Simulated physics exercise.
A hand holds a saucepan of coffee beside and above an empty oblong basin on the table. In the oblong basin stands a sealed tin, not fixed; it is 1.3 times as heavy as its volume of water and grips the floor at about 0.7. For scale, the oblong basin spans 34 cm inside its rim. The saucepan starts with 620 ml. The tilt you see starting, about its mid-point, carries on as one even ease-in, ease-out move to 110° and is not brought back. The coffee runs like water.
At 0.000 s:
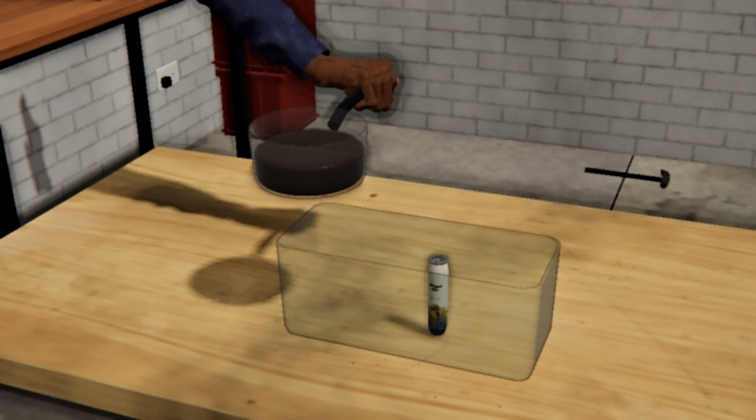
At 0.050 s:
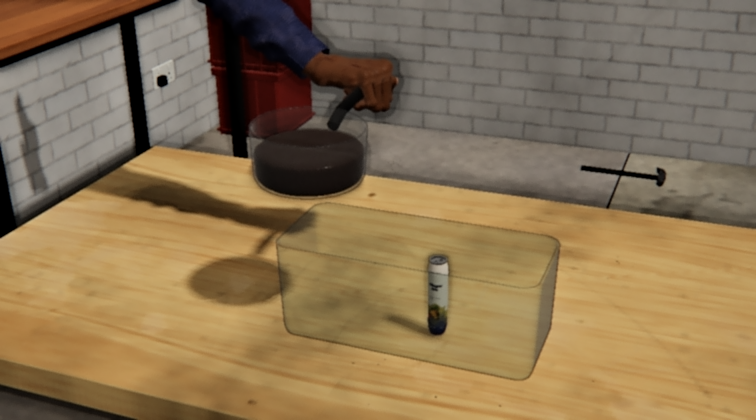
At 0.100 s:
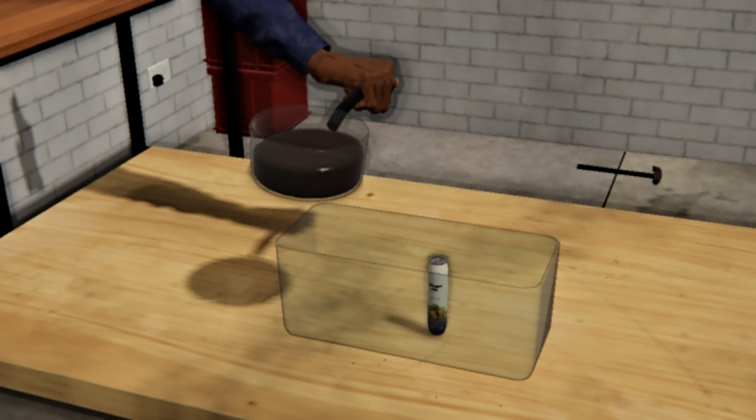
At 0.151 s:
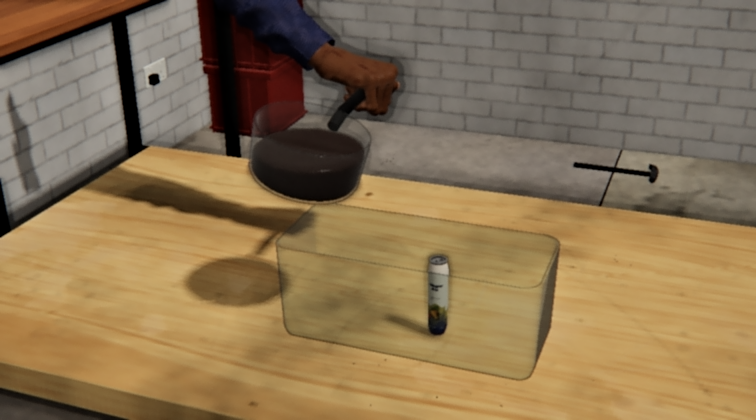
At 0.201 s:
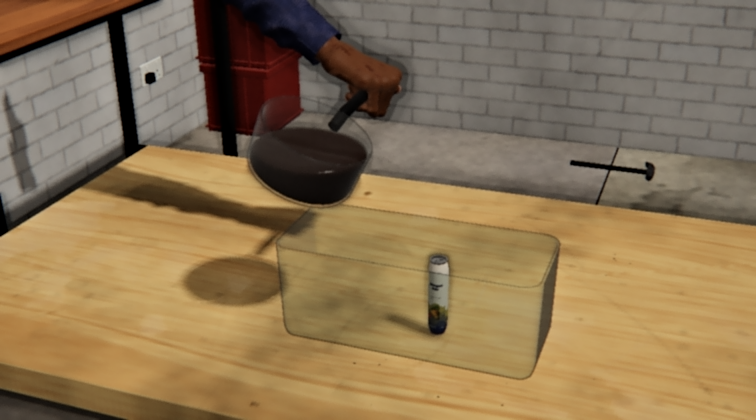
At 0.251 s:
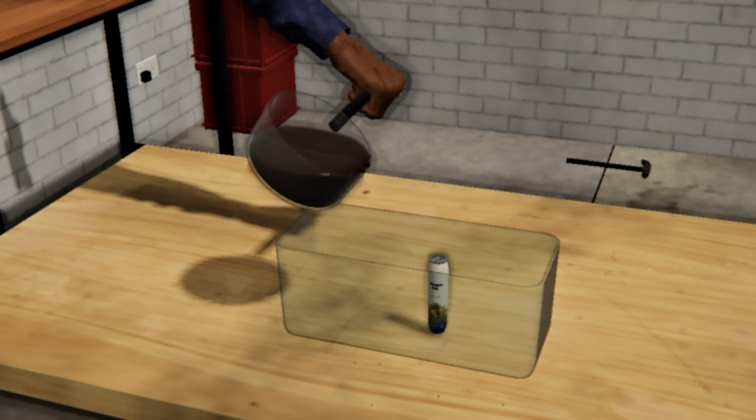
In a room with white brick walls, a light wooden table is seen from slightly above, the view shifting very slightly. A dark-skinned hand in a blue sleeve holds a clear saucepan of dark coffee above and left of an empty-of-liquid, see-through yellowish basin, where a small tin shows, with a red cabinet behind. The hand tilts the saucepan rightward, slowly then faster, the coffee staying nearly level.
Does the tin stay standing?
The tin stays up.
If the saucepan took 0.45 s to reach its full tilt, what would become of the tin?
The tin stays up.
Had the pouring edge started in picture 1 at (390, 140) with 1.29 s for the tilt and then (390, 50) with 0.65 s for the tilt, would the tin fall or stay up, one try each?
First it keeps standing; then it falls.
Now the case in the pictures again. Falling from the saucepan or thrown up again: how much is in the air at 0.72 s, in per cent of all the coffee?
Near 3 in a hundred.
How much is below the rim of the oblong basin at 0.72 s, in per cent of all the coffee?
About 92 per cent.
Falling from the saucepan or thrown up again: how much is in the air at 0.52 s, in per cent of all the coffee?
Near 26 in a hundred.
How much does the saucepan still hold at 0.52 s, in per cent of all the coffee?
Near 22 in a hundred.
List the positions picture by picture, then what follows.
In the first frame, it leans 0°; its right rim is at (362, 134); the coffee meets the walls at (263, 141) and (362, 154); the oblong basin's rim runs from (297, 223) to (550, 265); the tin's top is at (438, 263).
In the second frame, it leans 2°; its right rim is at (362, 136); the coffee meets the walls at (262, 140) and (362, 154).
In the third frame, it leans 6°; its right rim is at (364, 141); the coffee meets the walls at (261, 140) and (362, 155).
In the fourth frame, it leans 14°; its right rim is at (366, 150); the coffee meets the walls at (261, 139) and (363, 157).
In the fifth frame, it leans 24°; its right rim is at (367, 160); the coffee meets the walls at (259, 136) and (366, 159).
In the sixth frame, it leans 36°; its right rim is at (366, 171); the coffee meets the walls at (257, 132) and (369, 161).
After 0.52 s the tilt is 100° and 23 per cent is still to pour; the tin stands where it began.
After 0.72 s the tilt is 110° and 4 per cent is still to pour; the tin stands where it began.
After 0.93 s the tilt is 110° and 0 per cent is still to pour; the tin stands where it began.
After 1.15 s the tilt is 110° and 0 per cent is still to pour; the tin stands where it began.
In the end the tin stands where it began.
